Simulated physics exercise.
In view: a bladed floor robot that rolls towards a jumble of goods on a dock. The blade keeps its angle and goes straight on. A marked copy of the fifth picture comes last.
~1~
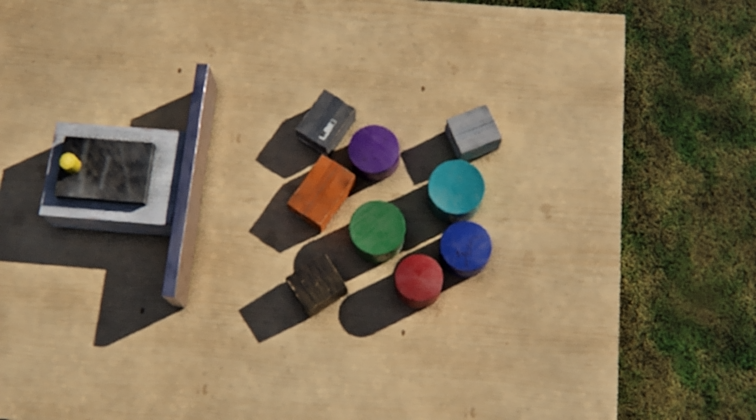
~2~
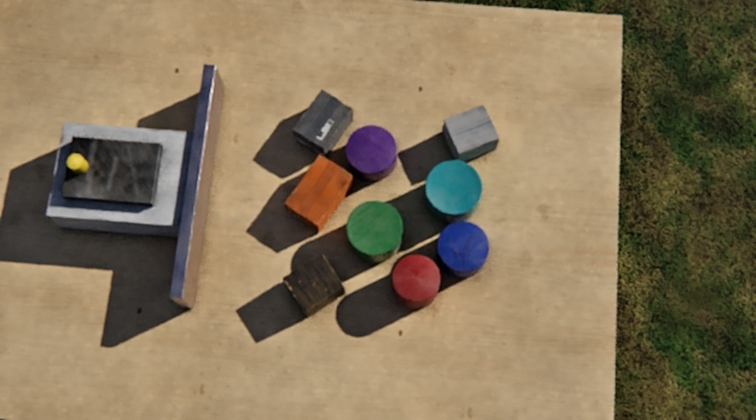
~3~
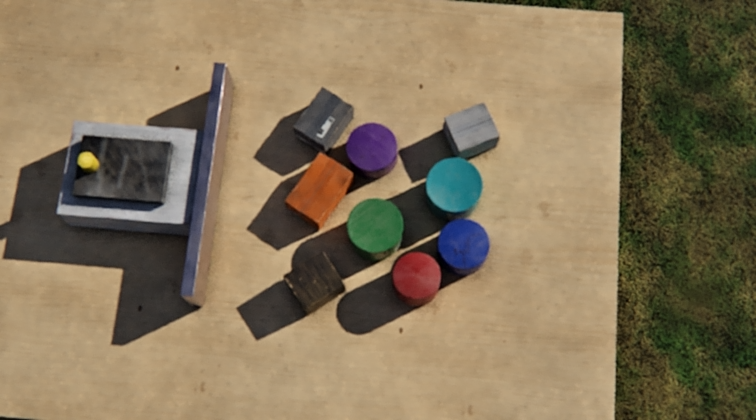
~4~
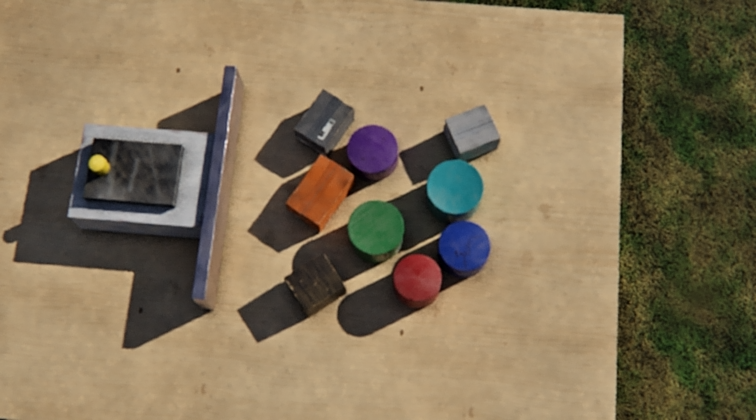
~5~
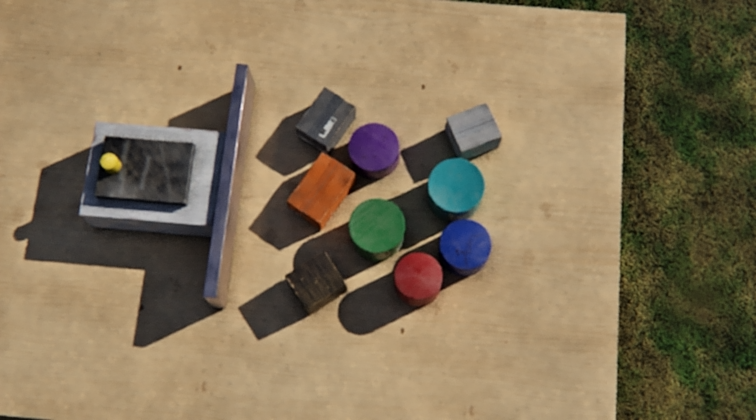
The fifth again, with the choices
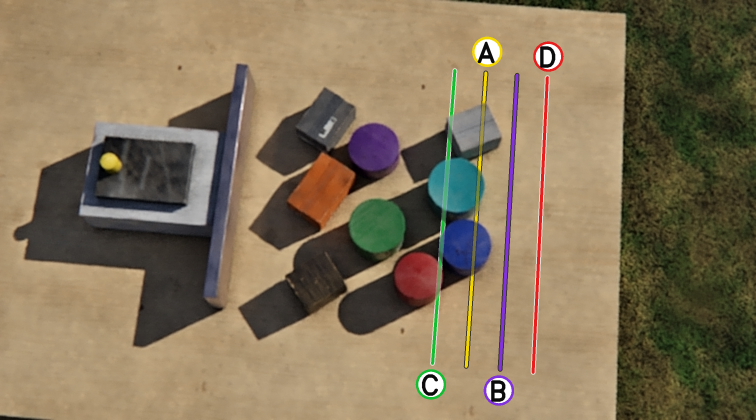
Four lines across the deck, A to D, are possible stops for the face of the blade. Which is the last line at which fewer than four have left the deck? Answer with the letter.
It should halt at D.
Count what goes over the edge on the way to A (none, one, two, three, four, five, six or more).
By then, none.
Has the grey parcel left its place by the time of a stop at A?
Yes.
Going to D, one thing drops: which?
The blue canister goes over.
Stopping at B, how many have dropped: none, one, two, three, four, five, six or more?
In all, none.
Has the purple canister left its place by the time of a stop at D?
By then, yes.
On the marked copy, A at (477, 213); B at (509, 216); C at (444, 211); D at (541, 219).
Taking D. A third of the way, robot (266, 180); black crate (369, 291); grey parcel (376, 123).
Two thirds of the way, robot (379, 189); blue canister (536, 259); white box (543, 110).
When it is over, robot (466, 197); blue canister over the edge; turquoise pail (613, 211); one fallen.
As for the rest, A is within the limit but short; B is within the limit but short; C is within the limit but short.
